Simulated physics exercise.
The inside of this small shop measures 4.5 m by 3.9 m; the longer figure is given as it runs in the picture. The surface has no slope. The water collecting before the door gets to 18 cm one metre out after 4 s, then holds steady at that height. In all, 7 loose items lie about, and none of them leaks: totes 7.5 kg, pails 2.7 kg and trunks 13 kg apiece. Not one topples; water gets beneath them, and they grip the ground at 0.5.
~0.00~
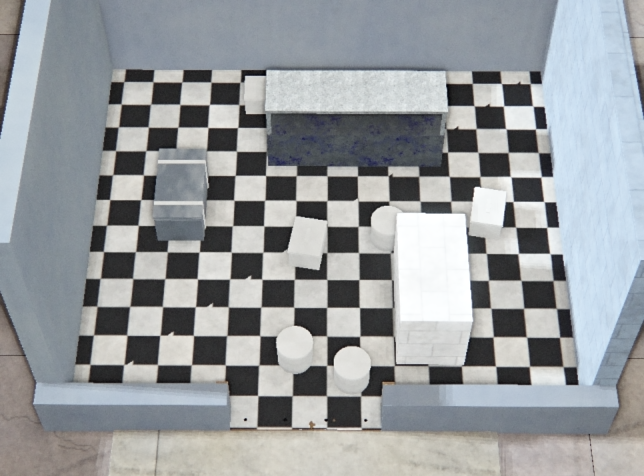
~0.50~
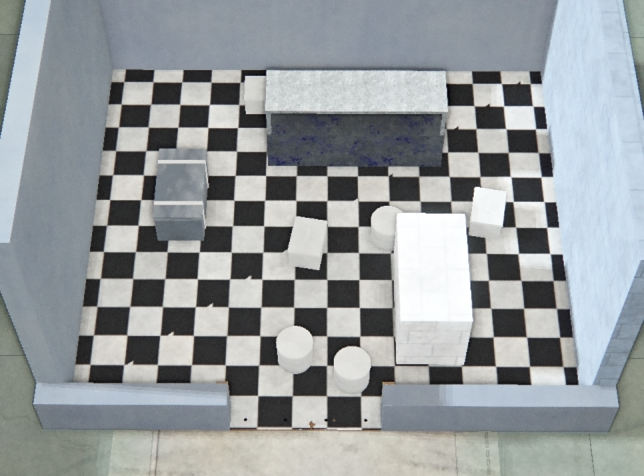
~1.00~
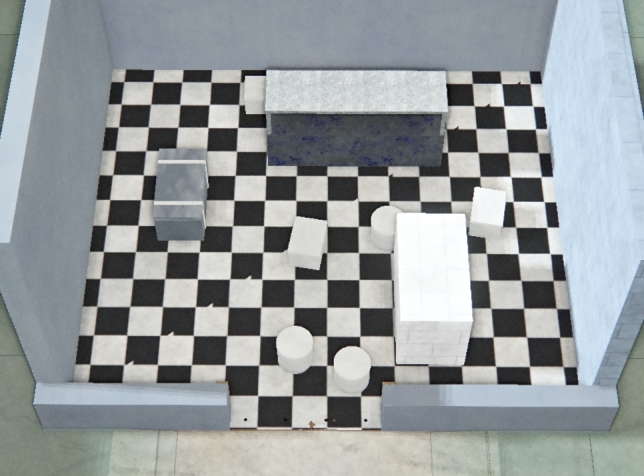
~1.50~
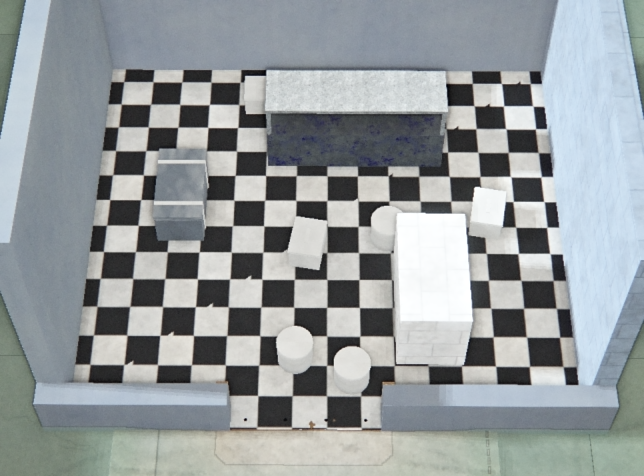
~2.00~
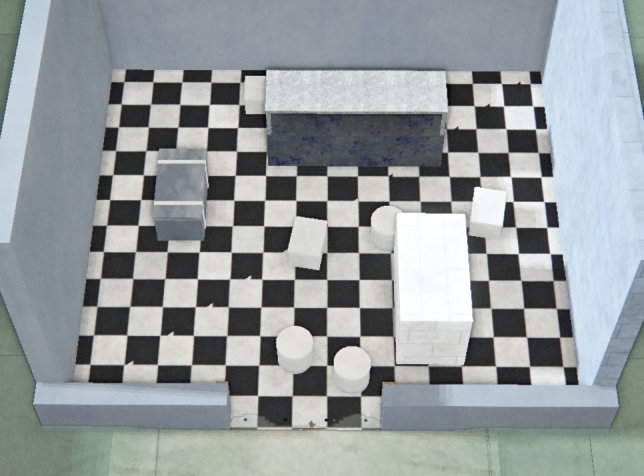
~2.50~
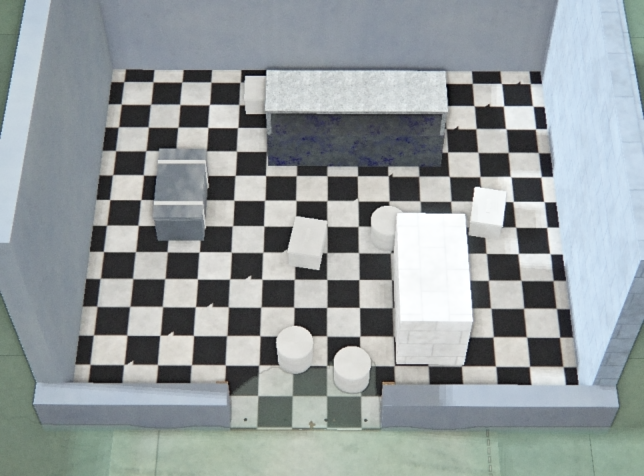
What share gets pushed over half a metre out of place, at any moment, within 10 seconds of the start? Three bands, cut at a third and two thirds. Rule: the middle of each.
It ends up in the highest band.
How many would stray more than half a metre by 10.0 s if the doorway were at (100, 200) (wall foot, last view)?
The answer then is 7.
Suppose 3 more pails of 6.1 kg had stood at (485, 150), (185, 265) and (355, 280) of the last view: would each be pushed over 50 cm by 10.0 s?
Note, in order of listing: Stays below the threshold, stays below the threshold, crosses the threshold.
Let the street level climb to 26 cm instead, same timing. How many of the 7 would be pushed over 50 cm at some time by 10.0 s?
That would make 7 of them.
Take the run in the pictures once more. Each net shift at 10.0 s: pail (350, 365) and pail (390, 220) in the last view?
Respectively 350 and 200 cm.
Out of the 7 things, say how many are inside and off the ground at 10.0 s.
At that time the total is 5.
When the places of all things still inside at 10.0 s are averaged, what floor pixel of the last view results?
It sits at about (345, 124).
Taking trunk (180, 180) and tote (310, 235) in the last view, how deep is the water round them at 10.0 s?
First about 12 cm, second about 7 cm.
After 3.5 s 1 of 7 are over 50 cm from their spots; 0 afloat.
After 4.5 s 2 of 7 are over 50 cm from their spots; 2 afloat.
After 7.0 s 5 of 7 are over 50 cm from their spots; 4 afloat.
After 10.0 s 5 of 7 are over 50 cm from their spots, and 5 have been at some point; 5 afloat.
